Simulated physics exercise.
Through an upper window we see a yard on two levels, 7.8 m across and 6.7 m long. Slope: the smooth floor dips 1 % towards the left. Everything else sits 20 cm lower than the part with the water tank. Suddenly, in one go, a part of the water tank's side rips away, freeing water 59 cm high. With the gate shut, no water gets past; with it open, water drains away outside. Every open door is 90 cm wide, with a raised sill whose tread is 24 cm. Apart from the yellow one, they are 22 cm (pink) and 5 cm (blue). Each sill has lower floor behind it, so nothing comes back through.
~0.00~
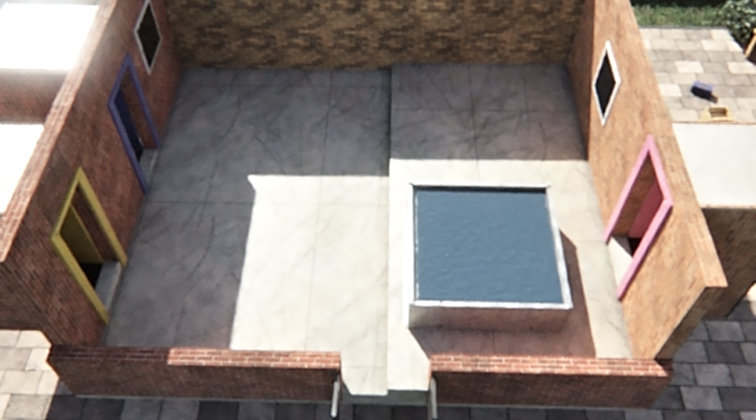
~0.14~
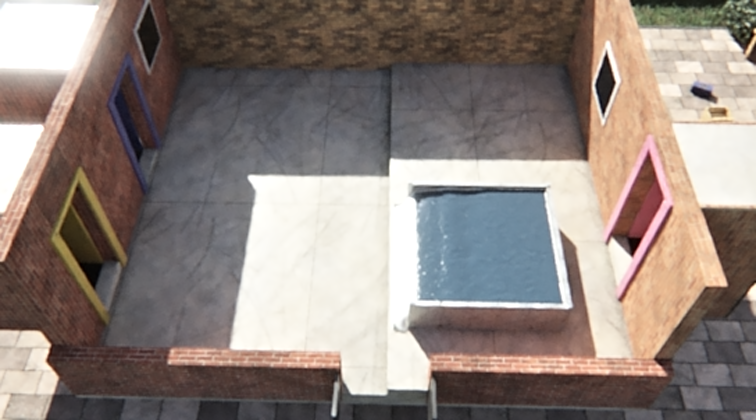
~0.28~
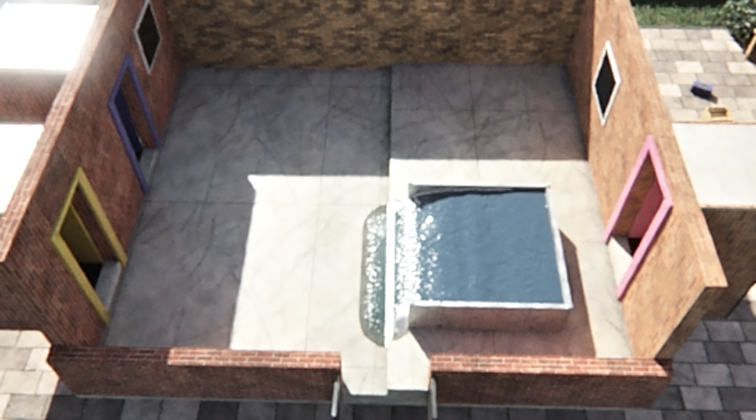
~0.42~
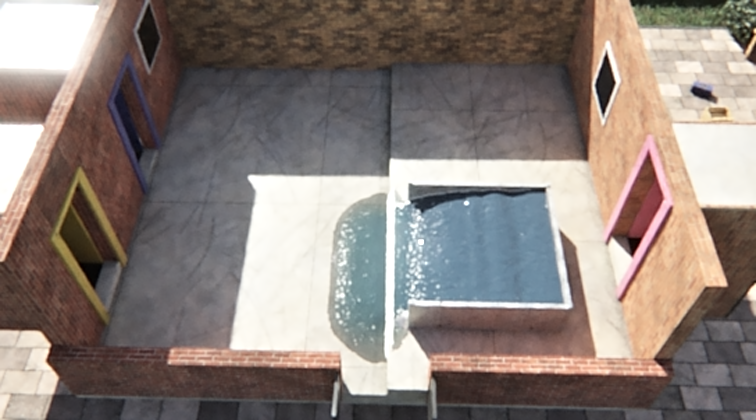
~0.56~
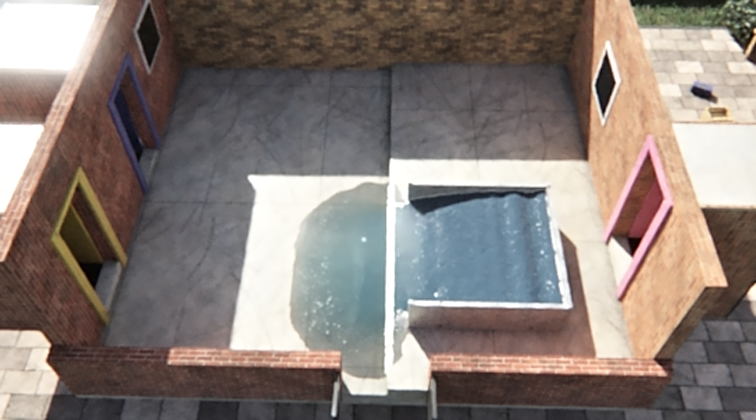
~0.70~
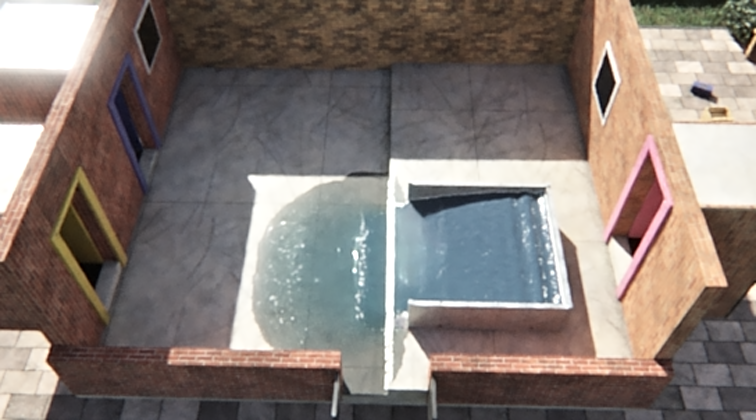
A walled yard with a pale stone floor on two levels is seen from high above, through a steady view. A square tank of dark blue water stands on the higher right side near a pink-edged door, with yellow and purple-edged doors in the left brick wall. Water bursts from the tank's left side, drops over the step and spreads leftward in a widening rounded sheet, while the tank's level sinks slightly.
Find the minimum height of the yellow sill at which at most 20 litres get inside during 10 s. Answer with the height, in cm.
The minimum is about 28 cm.
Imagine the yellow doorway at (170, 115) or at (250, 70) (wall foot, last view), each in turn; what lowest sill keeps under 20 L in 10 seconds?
You'd want about 11.0 cm there first, then about 13.5 cm.
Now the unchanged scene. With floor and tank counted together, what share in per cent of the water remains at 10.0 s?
Around 86 in a hundred parts remain.
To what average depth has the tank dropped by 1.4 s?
The mean depth is about 32 cm.
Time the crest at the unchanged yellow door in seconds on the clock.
At roughly 3.0 s.
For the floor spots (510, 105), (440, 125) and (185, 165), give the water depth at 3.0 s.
About 0, 0 and 7 cm respectively.
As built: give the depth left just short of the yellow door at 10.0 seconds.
Lab note: Depth approx. 7.5 cm.
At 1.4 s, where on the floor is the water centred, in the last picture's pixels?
It lies near (397, 262) in the last picture.
After 1.4 s water covers 35 % of the floor, deepest (25 cm) near (404, 305); 10 cm at the yellow door, 0 litres in over its 17 cm sill.
After 3.0 s water covers 45 % of the floor, deepest (38 cm) near (147, 351); 35 cm at the yellow door, 79 litres in over its 17 cm sill.
After 10.0 s water covers 60 % of the floor, deepest (14 cm) near (297, 70); 8 cm at the yellow door, 156 litres in over its 17 cm sill.
At the yellow door as built, the water arrived by 1.4 s and peaked near 35 cm at 3.0 s.
With a sill of 23.5 cm, 59 litres would have come in within the 10 s; with 31.5 cm, 7 litres. So under 20 litres takes about 28 cm.
